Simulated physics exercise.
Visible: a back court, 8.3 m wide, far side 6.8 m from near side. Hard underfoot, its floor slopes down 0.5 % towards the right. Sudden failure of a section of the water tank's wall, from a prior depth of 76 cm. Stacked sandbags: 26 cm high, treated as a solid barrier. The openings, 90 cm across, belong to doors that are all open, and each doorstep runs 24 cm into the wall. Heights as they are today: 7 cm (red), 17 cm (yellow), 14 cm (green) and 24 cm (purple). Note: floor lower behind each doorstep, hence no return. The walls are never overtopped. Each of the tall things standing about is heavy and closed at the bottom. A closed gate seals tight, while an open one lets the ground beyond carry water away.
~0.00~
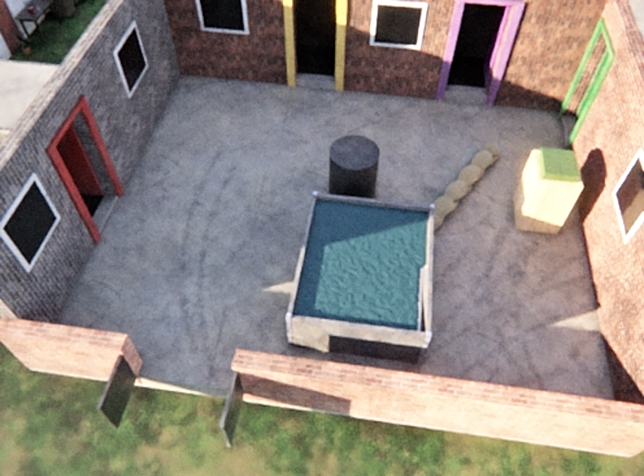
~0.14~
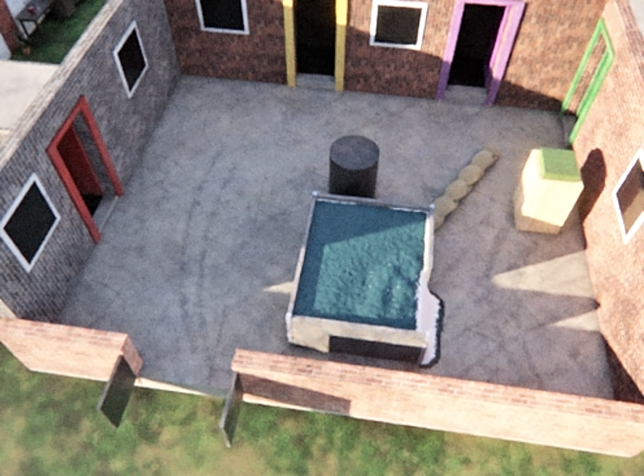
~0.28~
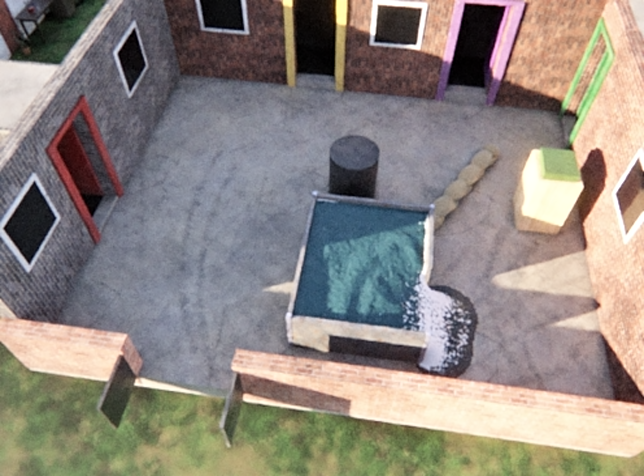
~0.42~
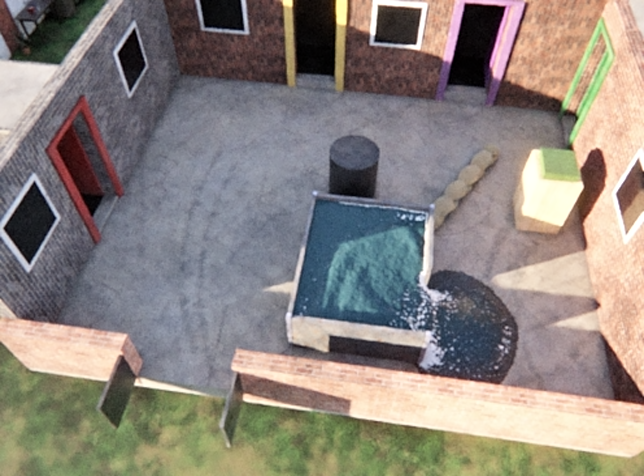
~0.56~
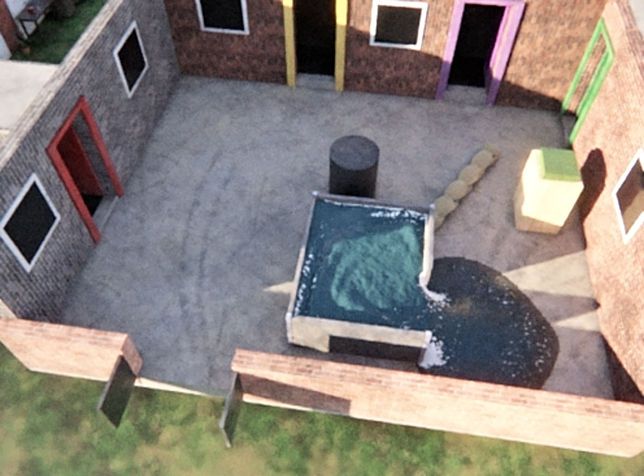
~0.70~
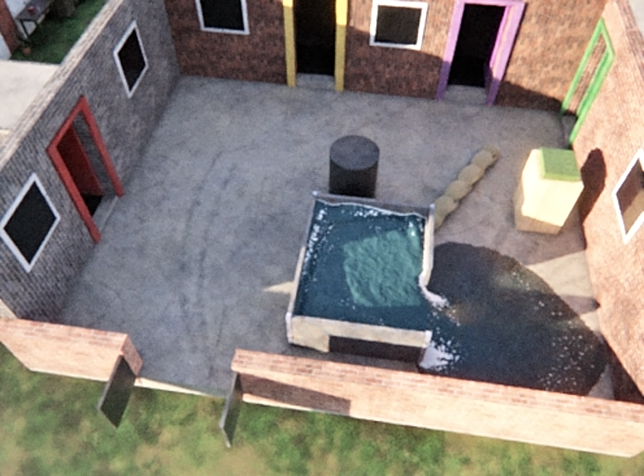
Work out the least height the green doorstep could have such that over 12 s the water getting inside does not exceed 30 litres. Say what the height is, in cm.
The least height is about 14.5 cm.
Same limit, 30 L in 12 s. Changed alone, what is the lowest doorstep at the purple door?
Purple door, minimum about 6.0 cm.
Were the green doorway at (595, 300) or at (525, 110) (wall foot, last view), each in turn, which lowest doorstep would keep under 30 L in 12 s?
First place around 24 cm, second around 18 cm.
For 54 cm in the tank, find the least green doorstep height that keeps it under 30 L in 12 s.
You'd need a step of close to 9.5 cm.
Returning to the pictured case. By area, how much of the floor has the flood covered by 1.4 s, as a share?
Wet: Close to 15 %.
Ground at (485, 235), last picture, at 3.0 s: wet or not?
At that moment it's submerged.
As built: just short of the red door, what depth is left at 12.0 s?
The depth there is around 4.5 cm.
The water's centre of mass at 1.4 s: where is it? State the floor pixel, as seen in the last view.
Look at about (422, 311) in the last view.
After 1.4 s water covers 15 % of the floor, deepest (62 cm) near (620, 429); it has not reached the green door.
After 3.0 s water covers 25 % of the floor, deepest (42 cm) near (552, 239); 5 cm at the green door, 0 litres in over its 14 cm doorstep.
After 12.0 s water covers 95 % of the floor, deepest (14 cm) near (542, 238); 12 cm at the green door, 36 litres in over its 14 cm doorstep.
At the green door as built, the water arrived by 2.7 s and peaked near 17 cm at 8.4 s.
With a doorstep of 13.5 cm, 41 litres would have come in within the 12 s; with 16 cm, 19 litres. So under 30 litres takes about 14.5 cm.
